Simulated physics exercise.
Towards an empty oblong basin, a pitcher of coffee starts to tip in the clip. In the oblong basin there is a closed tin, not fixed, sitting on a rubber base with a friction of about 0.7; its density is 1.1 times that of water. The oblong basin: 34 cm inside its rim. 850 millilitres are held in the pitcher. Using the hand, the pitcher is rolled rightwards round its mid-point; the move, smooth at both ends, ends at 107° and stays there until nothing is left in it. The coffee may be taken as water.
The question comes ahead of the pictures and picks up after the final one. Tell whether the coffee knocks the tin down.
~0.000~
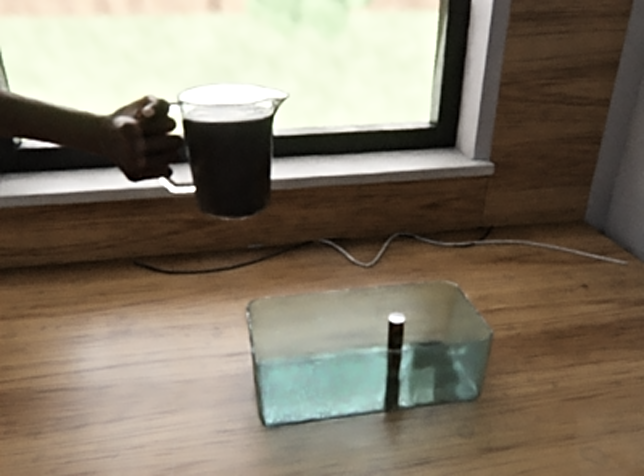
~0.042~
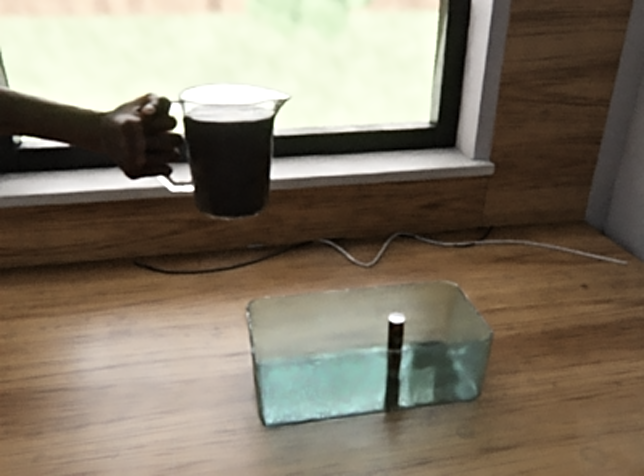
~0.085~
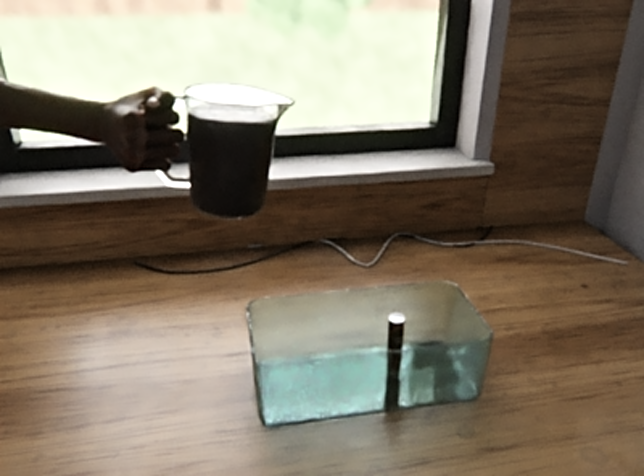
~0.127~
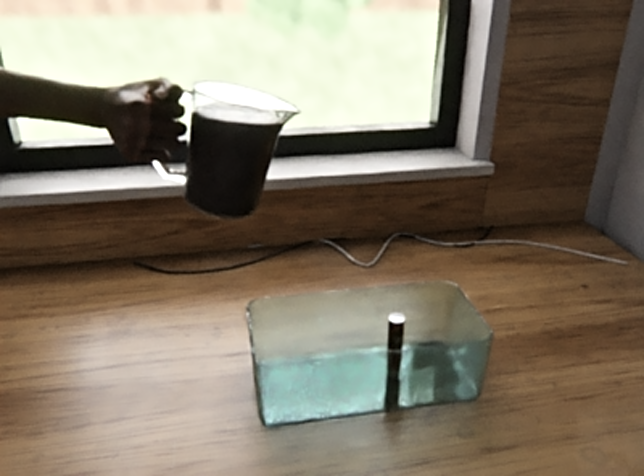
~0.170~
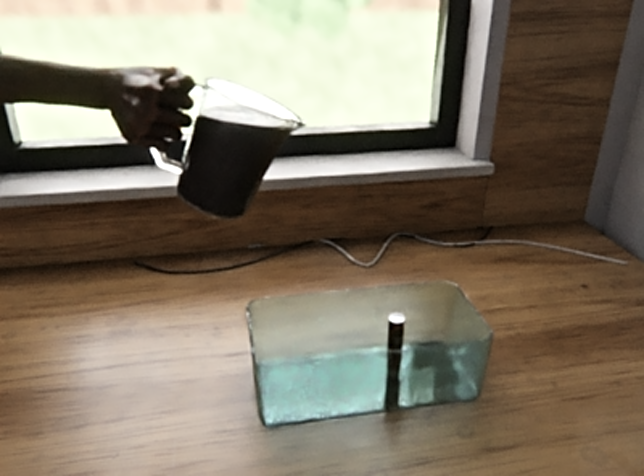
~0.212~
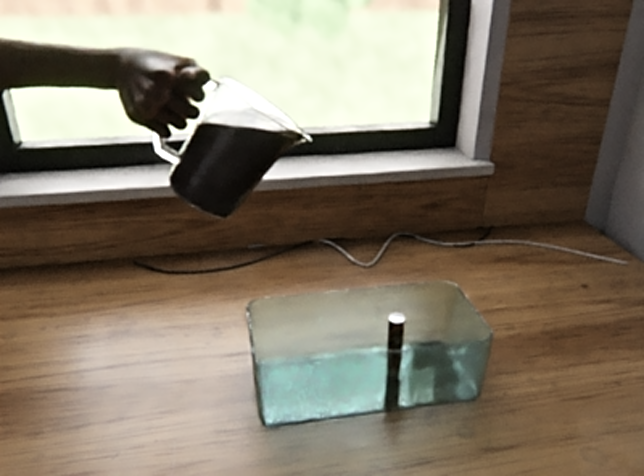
The coffee knocks it down.
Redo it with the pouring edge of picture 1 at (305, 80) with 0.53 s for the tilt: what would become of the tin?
After that, the tin overturns.
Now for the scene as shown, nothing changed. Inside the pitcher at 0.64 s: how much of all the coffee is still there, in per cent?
Near 14 percent, more or less.
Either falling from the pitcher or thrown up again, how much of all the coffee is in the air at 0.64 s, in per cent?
Airborne share: Near 34 %.
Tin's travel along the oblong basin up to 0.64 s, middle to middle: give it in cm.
About 3 cm.
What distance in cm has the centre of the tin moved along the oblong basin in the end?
Some 2.0 cm.
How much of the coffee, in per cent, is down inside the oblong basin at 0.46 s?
Fraction in basin: Approx. 3%.
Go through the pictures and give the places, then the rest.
It leans 0°; its right rim is at (290, 93); the coffee meets the walls at (183, 113) and (272, 109); the oblong basin's rim runs from (250, 332) to (473, 308); the tin's top is at (397, 320), in the first frame.
It leans 2°; its right rim is at (292, 95); the coffee meets the walls at (183, 112) and (274, 110), in the second frame.
It leans 6°; its right rim is at (296, 100); the coffee meets the walls at (188, 110) and (277, 113), in the third frame.
It leans 14°; its right rim is at (302, 110); the coffee meets the walls at (193, 109) and (282, 116), in the fourth frame.
It leans 24°; its right rim is at (308, 123); the coffee meets the walls at (193, 128) and (291, 121), in the fifth frame.
It leans 36°; its right rim is at (311, 139); the coffee meets the walls at (188, 139) and (299, 125), in the sixth frame.
Then, 0.46 s in, the tilt is 101° and 54 per cent is still to pour; the tin stands where it began.
Then, 0.64 s in, the tilt is 107° and 14 per cent is still to pour; the tin leans 15°.
Then, 0.83 s in, the tilt is 107° and 2 per cent is still to pour; the tin leans 17°.
Then, 1.04 s in, the tilt is 107° and 0 per cent is still to pour; the tin lies on its side.
Finally, the tin lies on its side.
